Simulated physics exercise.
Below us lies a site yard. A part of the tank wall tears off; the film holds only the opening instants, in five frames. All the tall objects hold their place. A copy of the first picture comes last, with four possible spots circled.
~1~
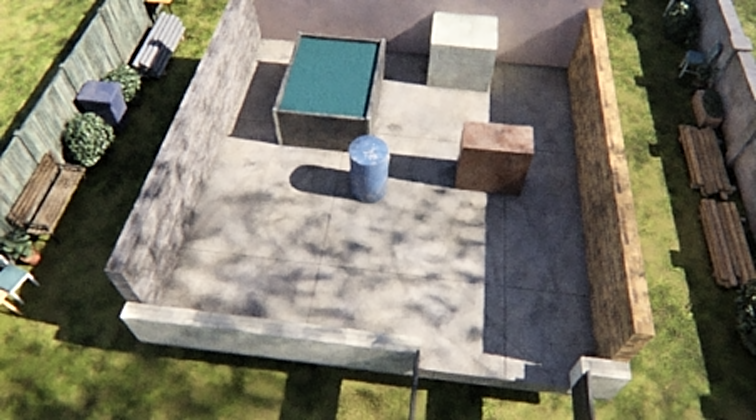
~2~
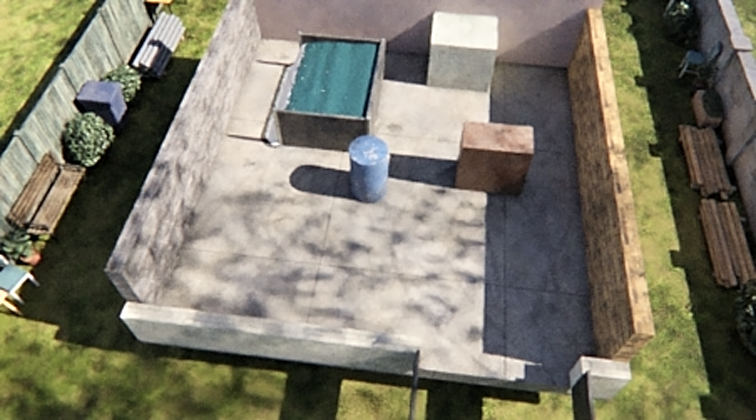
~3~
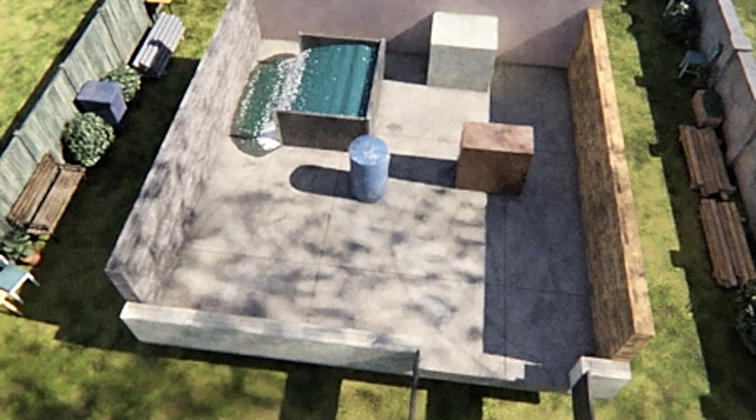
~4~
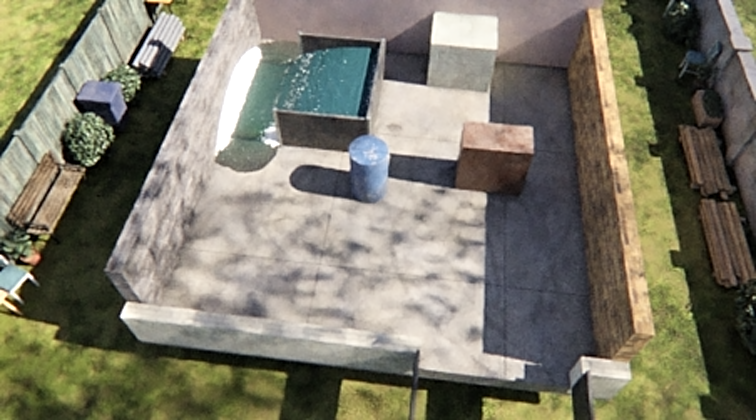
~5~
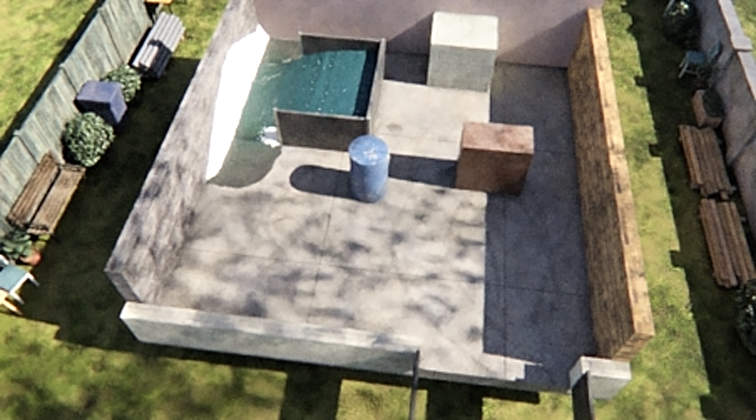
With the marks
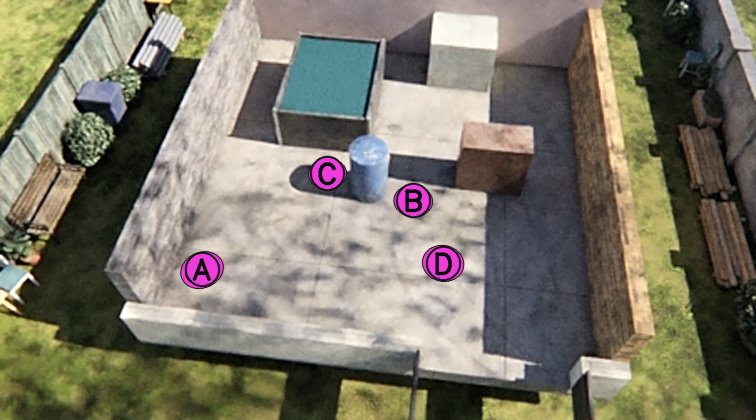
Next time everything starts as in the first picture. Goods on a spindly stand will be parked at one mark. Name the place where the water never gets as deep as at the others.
C is best.
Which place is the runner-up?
Place B.
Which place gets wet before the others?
That is place A.
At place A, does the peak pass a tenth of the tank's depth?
Yes, it does.
On the marked copy, A at (202, 269); B at (413, 200); C at (327, 173); D at (443, 263).
If A is chosen, the water peaks at about 18 % of the depth that stood in the tank.
If B is chosen, the water peaks at about 9 % of the depth that stood in the tank.
If C is chosen, the water peaks at about 5 % of the depth that stood in the tank.
If D is chosen, the water peaks at about 15 % of the depth that stood in the tank.
